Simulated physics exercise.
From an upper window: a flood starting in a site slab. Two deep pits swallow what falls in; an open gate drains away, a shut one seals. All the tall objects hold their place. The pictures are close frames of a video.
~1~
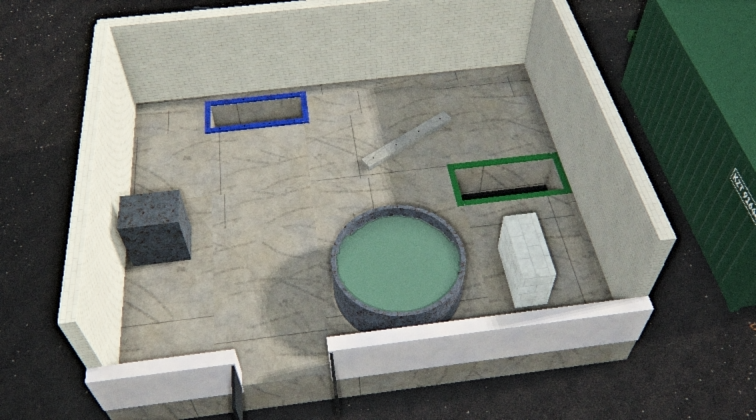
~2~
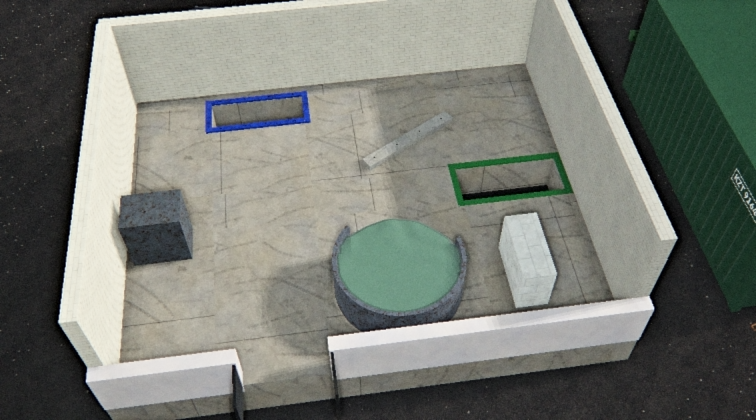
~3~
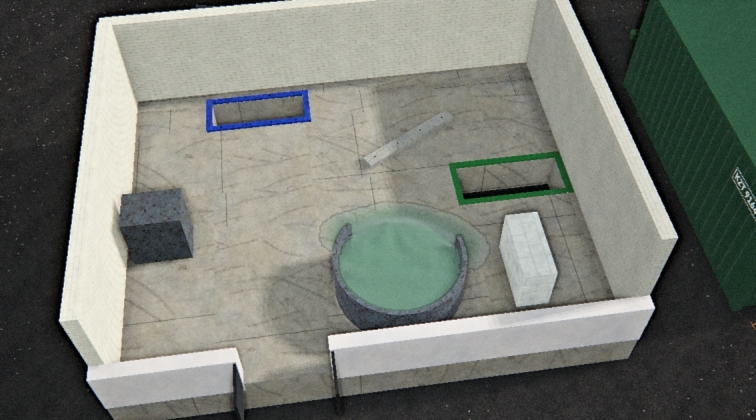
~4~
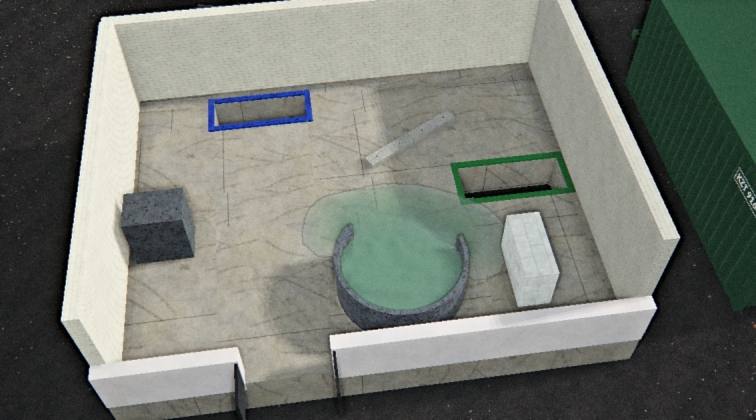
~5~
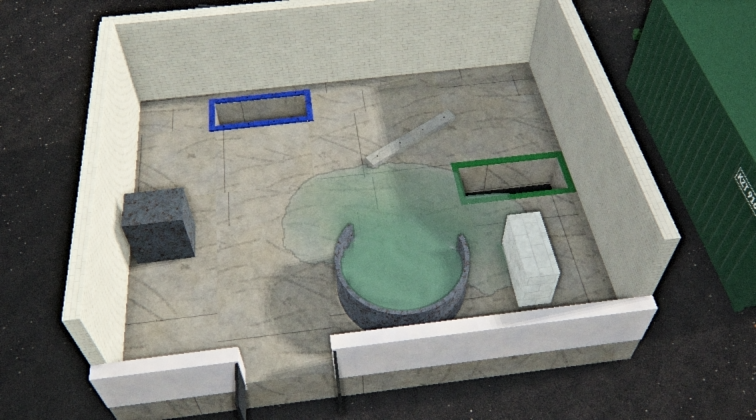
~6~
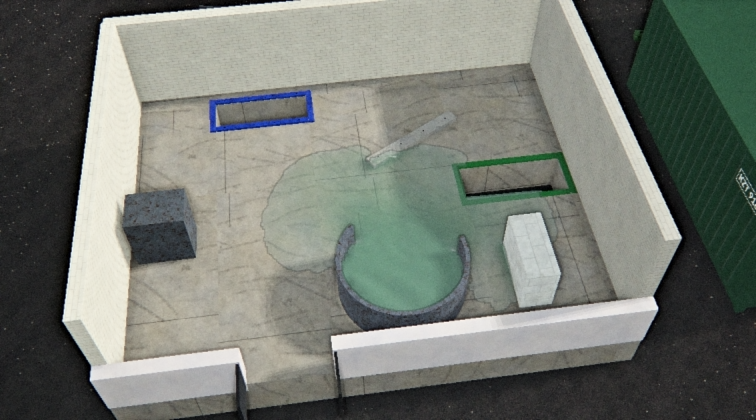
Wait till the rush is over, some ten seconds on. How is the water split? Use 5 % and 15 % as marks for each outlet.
One by one: The gate takes not even 5 %; the blue pit takes from 5 to 15 %; the green pit takes above 15 %.
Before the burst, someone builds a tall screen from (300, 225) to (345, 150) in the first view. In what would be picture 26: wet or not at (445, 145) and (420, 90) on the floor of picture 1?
As listed: Wet, awash.
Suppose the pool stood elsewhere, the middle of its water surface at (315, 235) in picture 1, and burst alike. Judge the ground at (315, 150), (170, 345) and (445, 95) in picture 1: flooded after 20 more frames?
In turn: Wet, dry, under water.
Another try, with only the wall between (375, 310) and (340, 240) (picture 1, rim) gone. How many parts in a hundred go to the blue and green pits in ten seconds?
Per cent: Blue 0, green 4.
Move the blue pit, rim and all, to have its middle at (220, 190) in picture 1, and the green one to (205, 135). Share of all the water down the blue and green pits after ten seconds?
Parts in a hundred: Blue 4, green 20.
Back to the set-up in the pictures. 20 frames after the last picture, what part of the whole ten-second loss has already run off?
Some 55 per cent.
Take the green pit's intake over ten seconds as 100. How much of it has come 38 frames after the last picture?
Close to 75 %.
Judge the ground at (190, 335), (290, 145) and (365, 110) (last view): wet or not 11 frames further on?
As listed: Clear, awash, under water.
A moment on, water covers 45 % of the floor; the gate 0 %, the blue pit 1 %, the green pit 9 %.
Next, water covers 55 % of the floor; the gate 0 %, the blue pit 3 %, the green pit 16 %.
Then, water covers 55 % of the floor; the gate 0 %, the blue pit 7 %, the green pit 21 %.
Later, water covers 60 % of the floor; the gate 0 %, the blue pit 8 %, the green pit 32 %.
In the end, water covers 75 % of the floor; the gate 0 %, the blue pit 9 %, the green pit 43 %.
